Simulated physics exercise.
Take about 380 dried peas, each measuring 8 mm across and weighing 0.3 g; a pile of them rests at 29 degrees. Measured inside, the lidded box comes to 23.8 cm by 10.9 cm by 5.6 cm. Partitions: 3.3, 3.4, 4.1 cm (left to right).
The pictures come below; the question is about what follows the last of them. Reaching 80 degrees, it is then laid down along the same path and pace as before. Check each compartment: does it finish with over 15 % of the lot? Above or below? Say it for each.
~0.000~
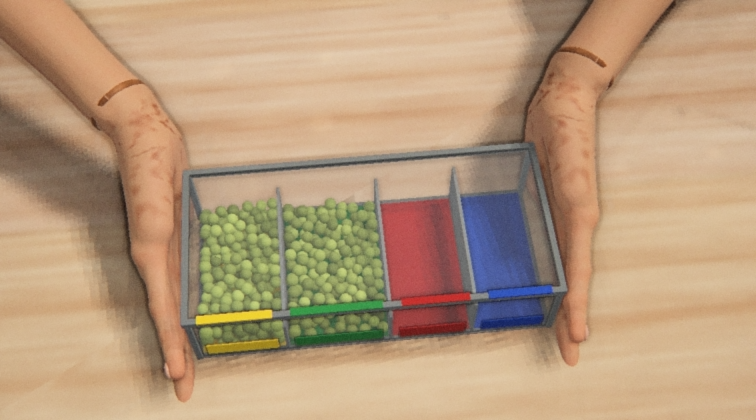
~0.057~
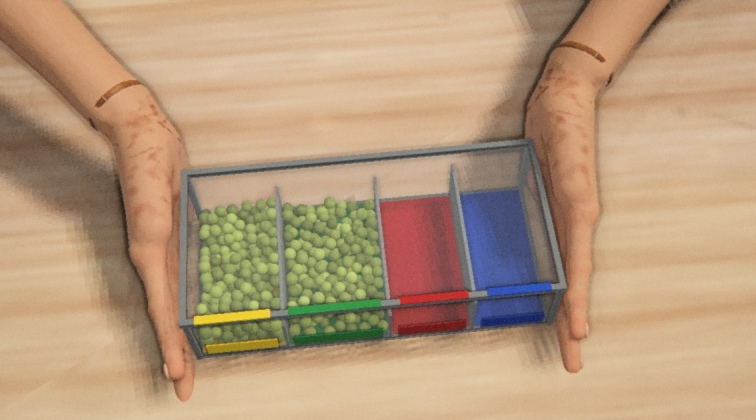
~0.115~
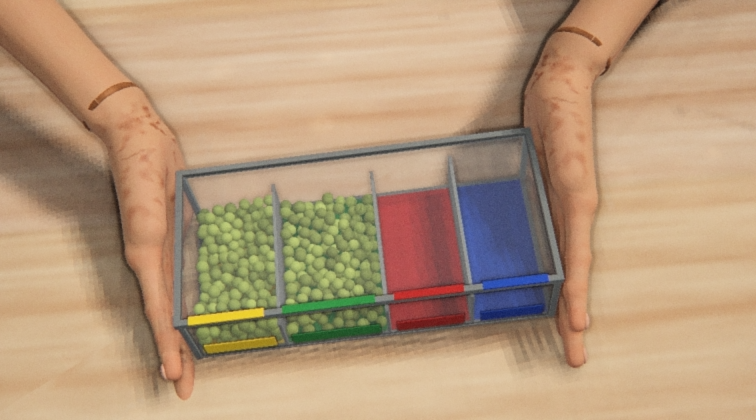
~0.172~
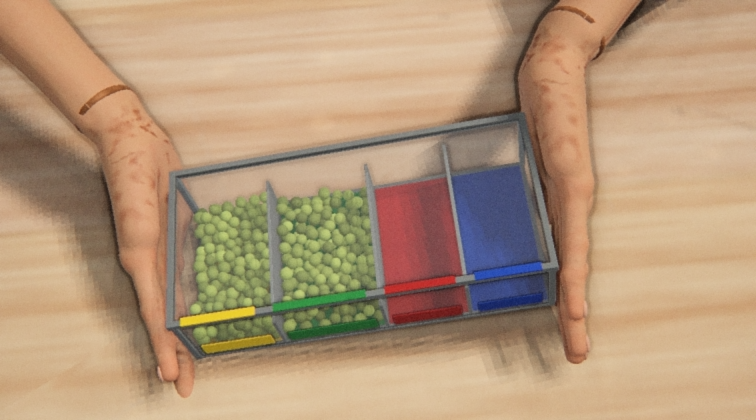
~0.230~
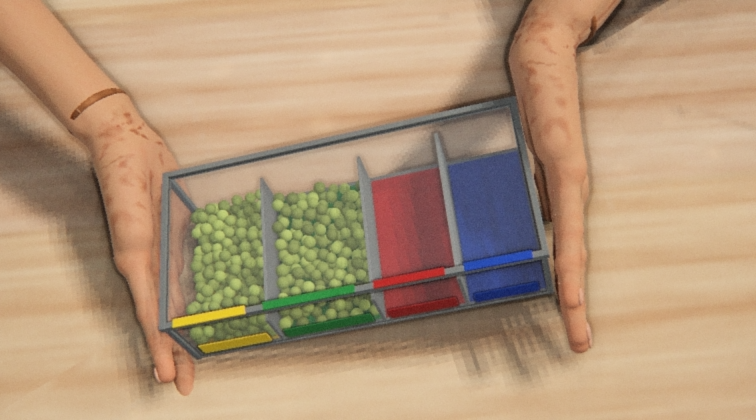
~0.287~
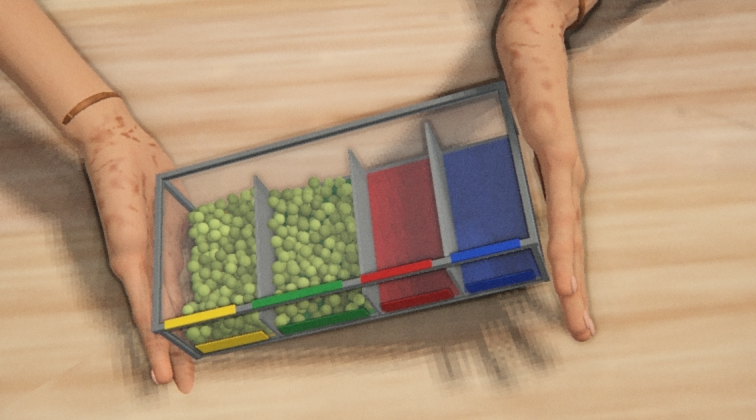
Red: Below, blue: Below, green: Above, yellow: Above.
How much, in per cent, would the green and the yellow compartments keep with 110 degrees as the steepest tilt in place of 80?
Shares after the change: Green 0, yellow 100, per cent.
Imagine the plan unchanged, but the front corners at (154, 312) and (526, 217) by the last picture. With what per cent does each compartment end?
Red 0 %; blue 0 %; green 35 %; yellow 65 %.
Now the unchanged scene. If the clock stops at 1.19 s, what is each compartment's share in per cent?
Red 0, blue 0, green 40, yellow 60.
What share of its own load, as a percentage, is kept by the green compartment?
That compartment keeps close to 90 per cent of its own pieces.
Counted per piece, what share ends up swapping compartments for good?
Around 5 per cent.
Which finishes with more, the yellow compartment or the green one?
Yellow compartment.
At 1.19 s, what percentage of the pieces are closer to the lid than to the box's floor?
I'd say around 10 percent of the pieces.
After 1.19 s, tilt 79 degrees; green 40 %, yellow 60 %.
After 1.79 s, tilt 35 degrees; green 40 %, yellow 60 %.
After 2.44 s, tilt 0 degrees; green 40 %, yellow 60 %.
By 3.0 s all is still; red 0 %, blue 0 %, green 40 %, yellow 60 %.
